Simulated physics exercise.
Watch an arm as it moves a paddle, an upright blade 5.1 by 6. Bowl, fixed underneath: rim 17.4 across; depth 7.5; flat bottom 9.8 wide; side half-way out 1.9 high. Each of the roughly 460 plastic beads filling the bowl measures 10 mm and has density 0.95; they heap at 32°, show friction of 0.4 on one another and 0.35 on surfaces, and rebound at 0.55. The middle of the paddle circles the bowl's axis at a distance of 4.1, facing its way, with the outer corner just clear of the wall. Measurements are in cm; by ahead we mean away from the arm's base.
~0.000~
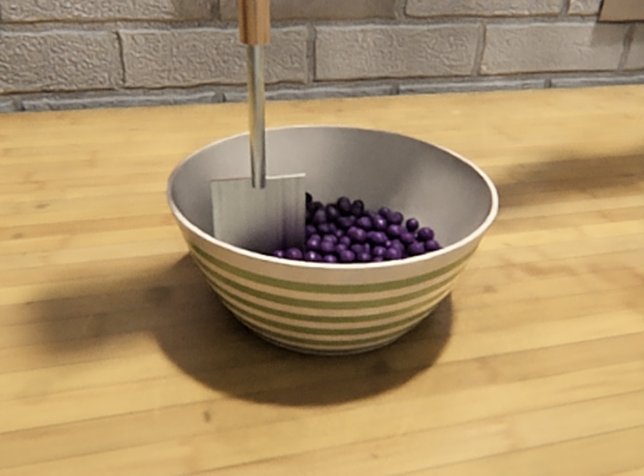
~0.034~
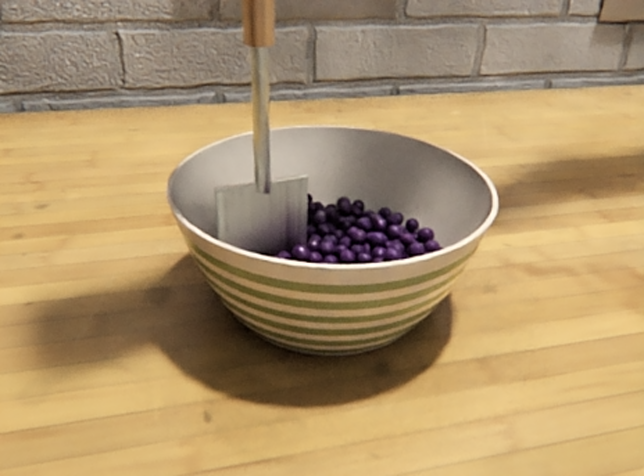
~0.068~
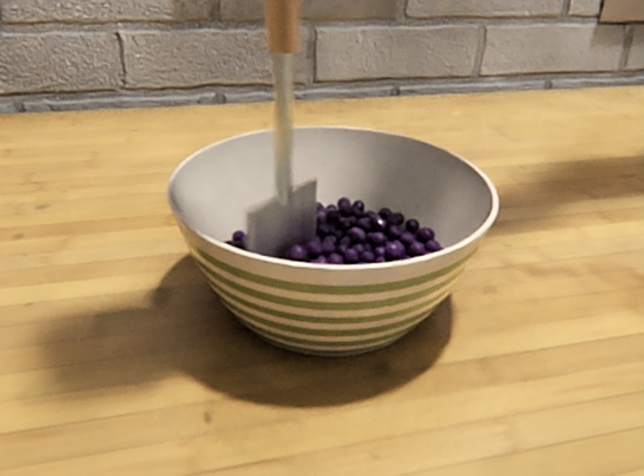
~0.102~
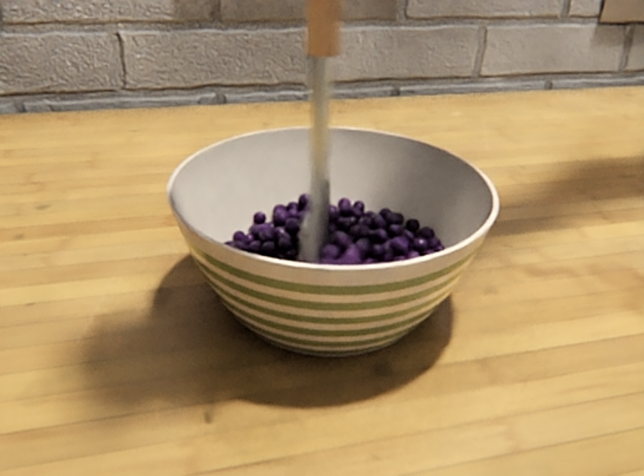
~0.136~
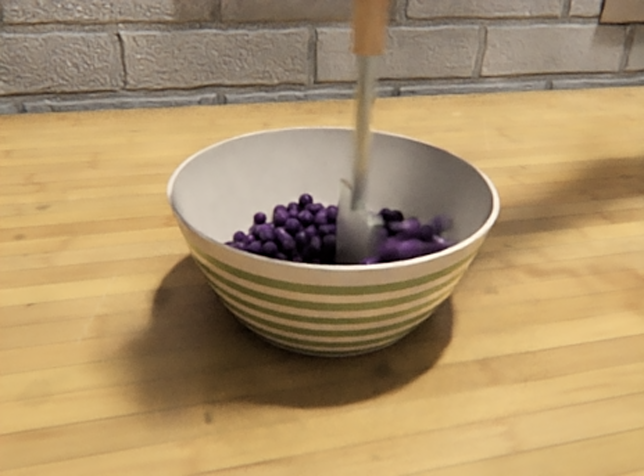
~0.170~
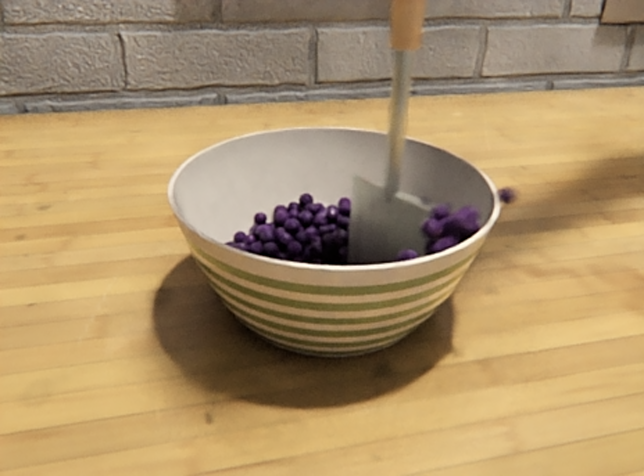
A spatula with a wooden handle swept from left to right through small dark purple balls in a green-striped bowl, pushing some up against the right side, where one popped above the rim.
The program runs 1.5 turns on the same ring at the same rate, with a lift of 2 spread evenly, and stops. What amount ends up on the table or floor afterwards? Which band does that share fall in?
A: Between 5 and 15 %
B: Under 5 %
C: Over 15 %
A.
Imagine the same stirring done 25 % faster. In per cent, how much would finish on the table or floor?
I'd say close to 15 %.
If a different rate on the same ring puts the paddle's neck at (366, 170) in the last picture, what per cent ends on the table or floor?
About 0 per cent.
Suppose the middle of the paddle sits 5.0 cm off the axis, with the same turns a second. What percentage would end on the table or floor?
Then some 0 percent.
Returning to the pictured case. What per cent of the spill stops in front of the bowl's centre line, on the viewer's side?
Around 30 percent of it.
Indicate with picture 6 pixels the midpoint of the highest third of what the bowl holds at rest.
Centre, approx.: (336, 256).
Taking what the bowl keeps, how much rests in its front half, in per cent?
I'd put it near 50 per cent.
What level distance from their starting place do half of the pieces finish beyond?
Something like 3 centimetres, give or take.
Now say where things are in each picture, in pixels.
The paddle neck at (258, 151), 0° round; upper third of the load around (341, 249), from x 220 to 440, top at y 200; 456 in the bowl, in the first frame.
The paddle neck at (262, 155), 12° round; upper third of the load around (335, 252), from x 220 to 440, top at y 200, in the second frame.
The paddle neck at (284, 166), 38° round; upper third of the load around (338, 252), from x 220 to 440, top at y 200, in the third frame.
The paddle neck at (319, 172), 65° round; upper third of the load around (356, 253), from x 220 to 440, top at y 200, in the fourth frame.
The paddle neck at (360, 171), 92° round; upper third of the load around (383, 249), from x 225 to 445, top at y 200, in the fifth frame.
The paddle neck at (393, 163), 119° round; upper third of the load around (408, 239), from x 225 to 505, top at y 195; 455 in the bowl, 1 in flight or on the tool, in the sixth frame.
After 0.37 s, 281° round, highest piece 9 above the table; 431 in the bowl, 7 on the table or floor, 18 in flight or on the tool.
After 0.58 s, 83° round, highest piece 8 above the table; 414 in the bowl, 37 on the table or floor, 5 in flight or on the tool.
After 0.88 s, 180° round, highest piece 5 above the table; 412 in the bowl, 44 on the table or floor.
After 1.58 s, 180° round, highest piece 5 above the table; 412 in the bowl, 44 on the table or floor.
In the end, 412 in the bowl, 44 on the table or floor. That is 10 % on the table or floor.
